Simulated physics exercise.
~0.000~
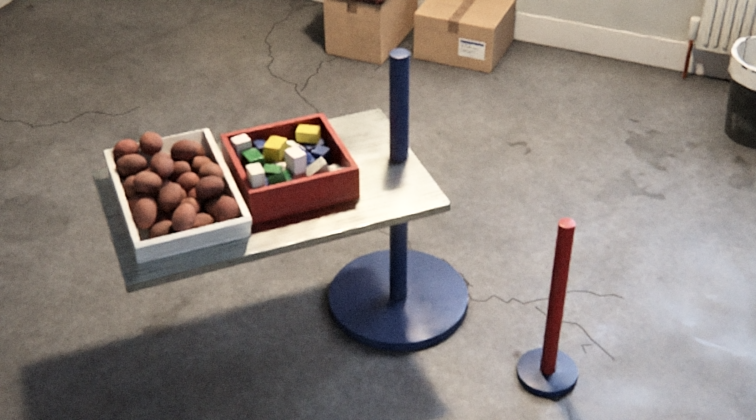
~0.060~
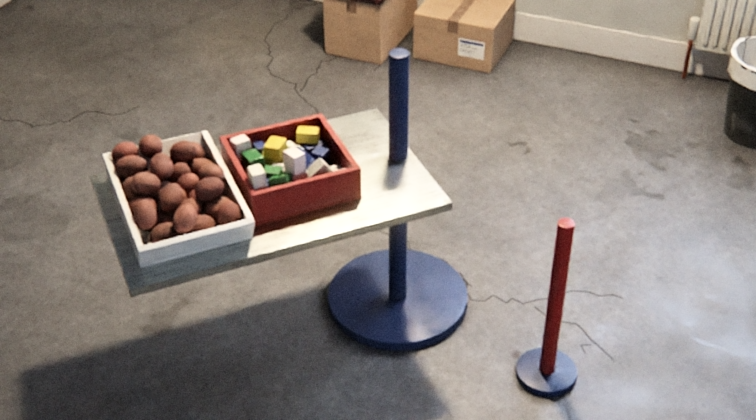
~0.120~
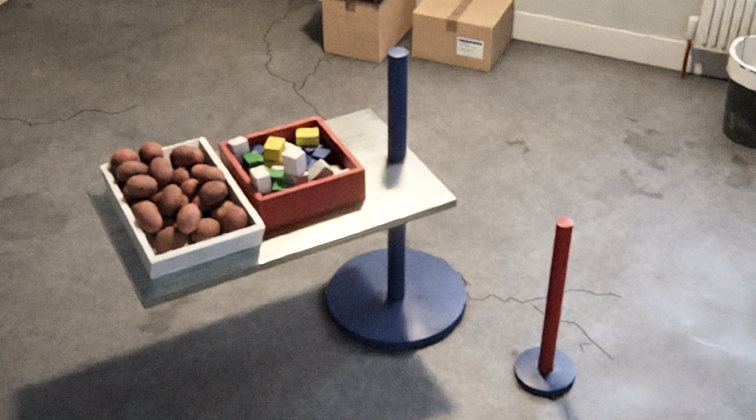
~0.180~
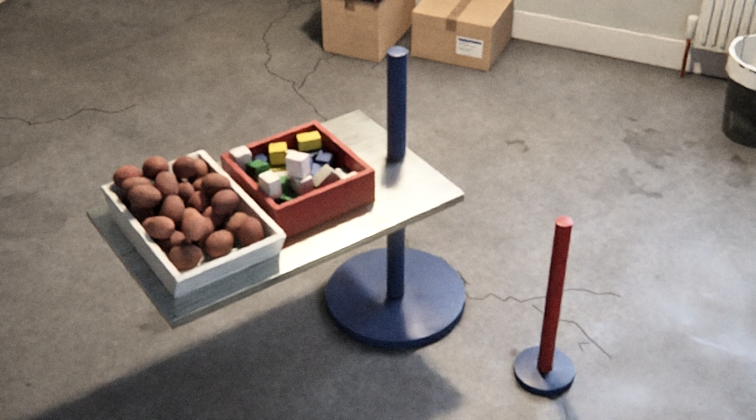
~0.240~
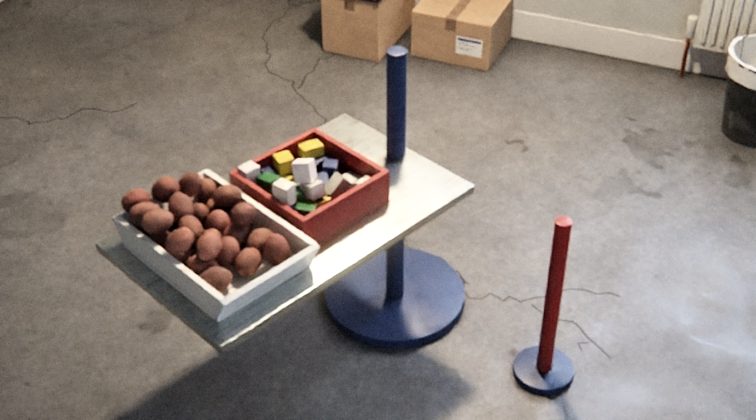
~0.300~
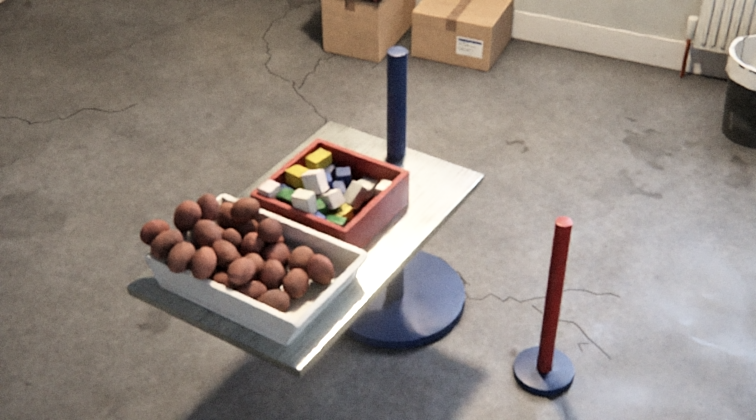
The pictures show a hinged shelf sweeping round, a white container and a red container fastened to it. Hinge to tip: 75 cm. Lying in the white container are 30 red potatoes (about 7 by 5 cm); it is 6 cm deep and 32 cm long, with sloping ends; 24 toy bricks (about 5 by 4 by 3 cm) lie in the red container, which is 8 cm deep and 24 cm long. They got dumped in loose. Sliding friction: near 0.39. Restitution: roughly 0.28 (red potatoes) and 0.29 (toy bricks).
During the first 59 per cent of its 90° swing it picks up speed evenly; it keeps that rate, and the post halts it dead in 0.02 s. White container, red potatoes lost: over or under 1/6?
Over.
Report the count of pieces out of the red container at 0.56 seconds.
Red container - close to 1.
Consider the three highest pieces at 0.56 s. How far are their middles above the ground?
Some 66 cm up.
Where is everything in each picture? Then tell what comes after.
In the first picture (places track the rim corner closest to us here, unless another is named), white container (137, 242); red container (by its farthest rim corner) (322, 116); 0° round; all still inside.
In the second picture, white container (140, 246); red container (321, 116); 1° round.
In the third picture, white container (152, 257); red container (318, 118); 6° round.
In the fourth picture, white container (178, 276); red container (316, 123); 13° round.
In the fifth picture, white container (223, 299); red container (316, 130); 23° round.
In the sixth picture, white container (295, 321); red container (320, 141); 36° round; 1 out, the lowest potato at (155, 233).
After 0.48 s, end of the swing.
After 0.56 s, the white container is down by 10 of 30 and the red container is down by 1 of 24.
After 0.68 s, the white container is down by 15 of 30 and the red container is down by 1 of 24.
After 0.90 s, the white container is down by 16 of 30 and the red container is down by 1 of 24.
Final count (at 1.34 s), the white container is down by 16 of 30 and the red container is down by 1 of 24. Asked share, 16 of 30, 53 per cent.
